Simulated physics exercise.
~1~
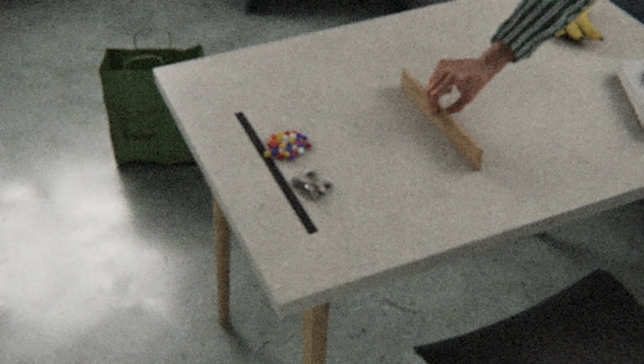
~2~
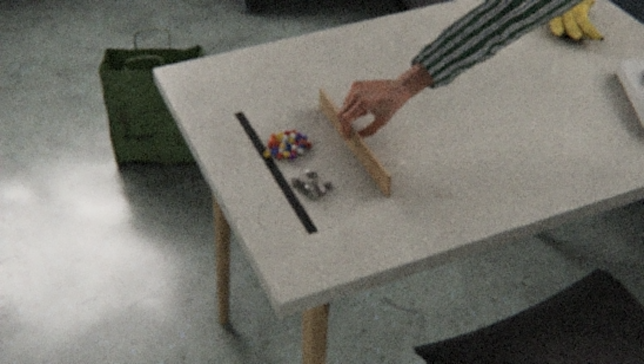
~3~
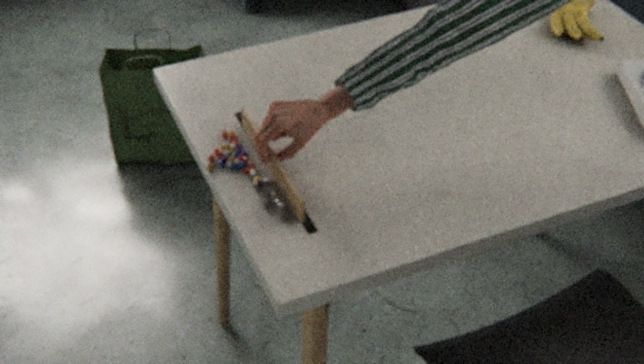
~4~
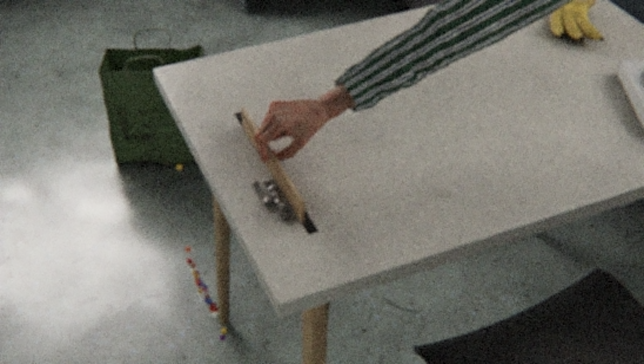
On a white table, a hand in a striped sleeve swept a wooden strip left to a black tape line, pushing two small piles; the colourful pieces spilled over the edge to the floor, while the grey ones stayed on the table.
